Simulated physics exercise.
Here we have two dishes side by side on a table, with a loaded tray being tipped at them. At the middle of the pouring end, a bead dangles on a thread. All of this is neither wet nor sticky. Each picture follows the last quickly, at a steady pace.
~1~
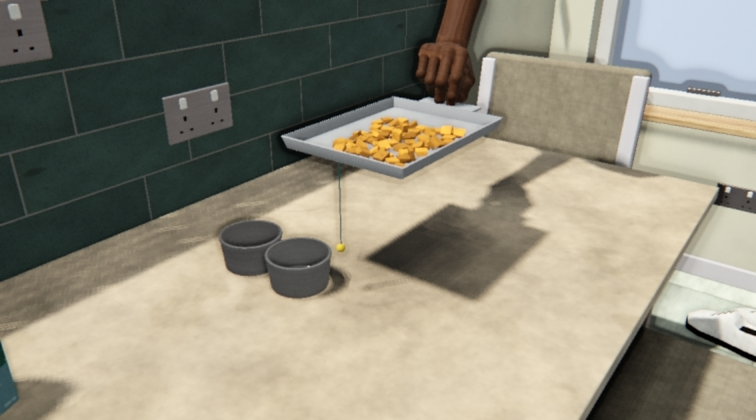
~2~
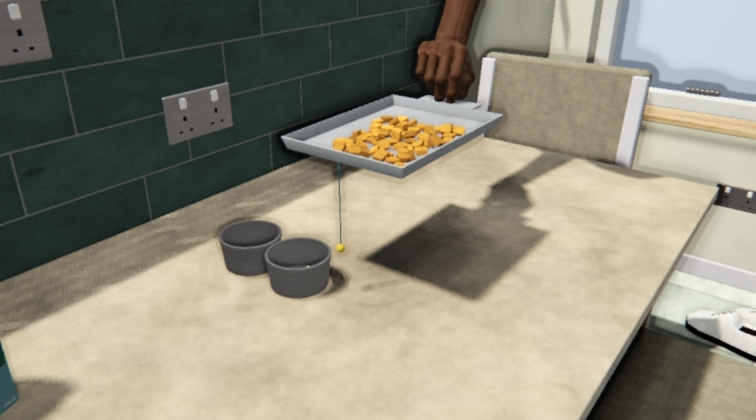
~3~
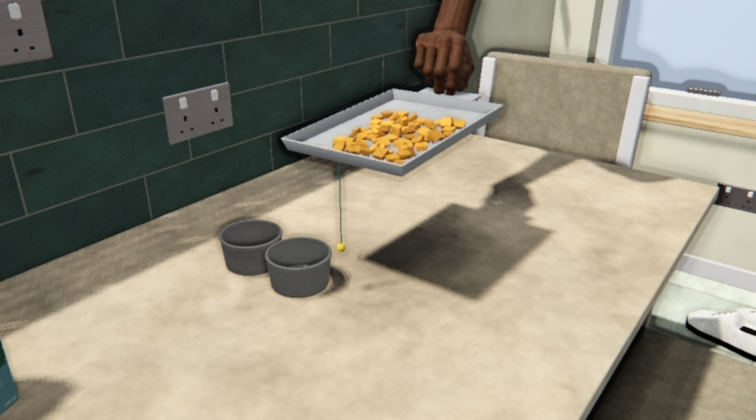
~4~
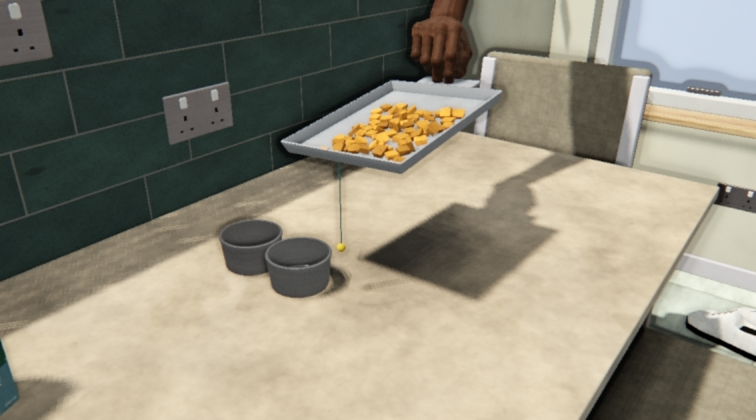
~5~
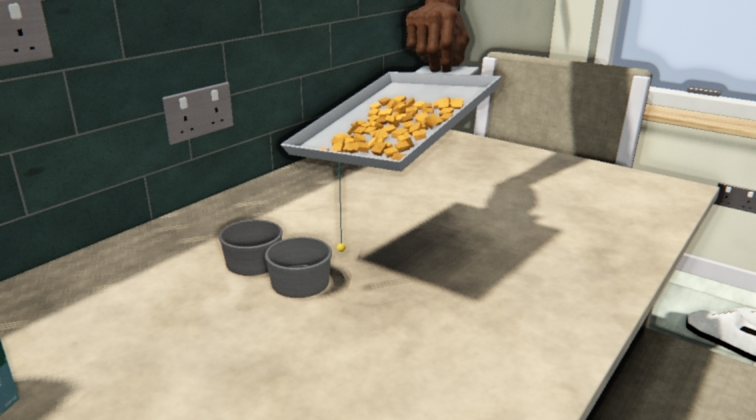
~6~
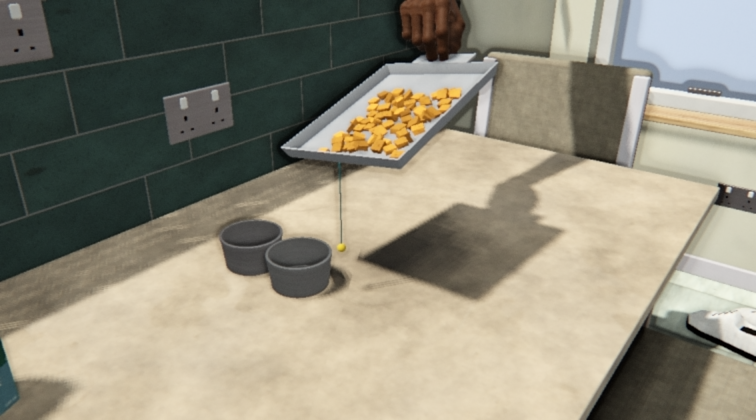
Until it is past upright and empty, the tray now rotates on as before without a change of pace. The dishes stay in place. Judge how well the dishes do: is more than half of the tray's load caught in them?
Yes, more than half is caught.
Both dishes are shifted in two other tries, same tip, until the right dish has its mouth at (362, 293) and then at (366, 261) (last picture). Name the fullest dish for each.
Trial one goes to the one to the left, trial two to the one to the left.
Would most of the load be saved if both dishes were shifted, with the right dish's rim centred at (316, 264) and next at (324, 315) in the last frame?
Held in all, by try: A larger portion, then a smaller portion.
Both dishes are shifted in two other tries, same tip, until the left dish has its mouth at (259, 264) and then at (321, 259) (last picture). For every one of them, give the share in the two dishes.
20 %, 30 %.
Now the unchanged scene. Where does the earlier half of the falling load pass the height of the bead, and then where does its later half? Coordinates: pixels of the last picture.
I'd say around (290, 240) at first, then around (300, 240).
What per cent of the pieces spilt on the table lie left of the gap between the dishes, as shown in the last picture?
About 30 percent.
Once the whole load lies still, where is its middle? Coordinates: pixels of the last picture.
Somewhere close to (294, 272) in the last picture.
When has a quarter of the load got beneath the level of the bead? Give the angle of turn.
At roughly 80°.
Soon after the last picture, tray tipped steeply; nearly all on the tray; a small part in the air.
A little later, tray tipped past a quarter turn; about a third on the tray; about a third in the right dish; a stray few in the left dish; about a quarter outside both; a small part in the air.
Later still, tray tipped past a quarter turn; about two thirds in the right dish; a small part in the left dish; about a quarter outside both.
At rest, tray tipped past a quarter turn; about two thirds in the right dish; a small part in the left dish; about a quarter outside both.
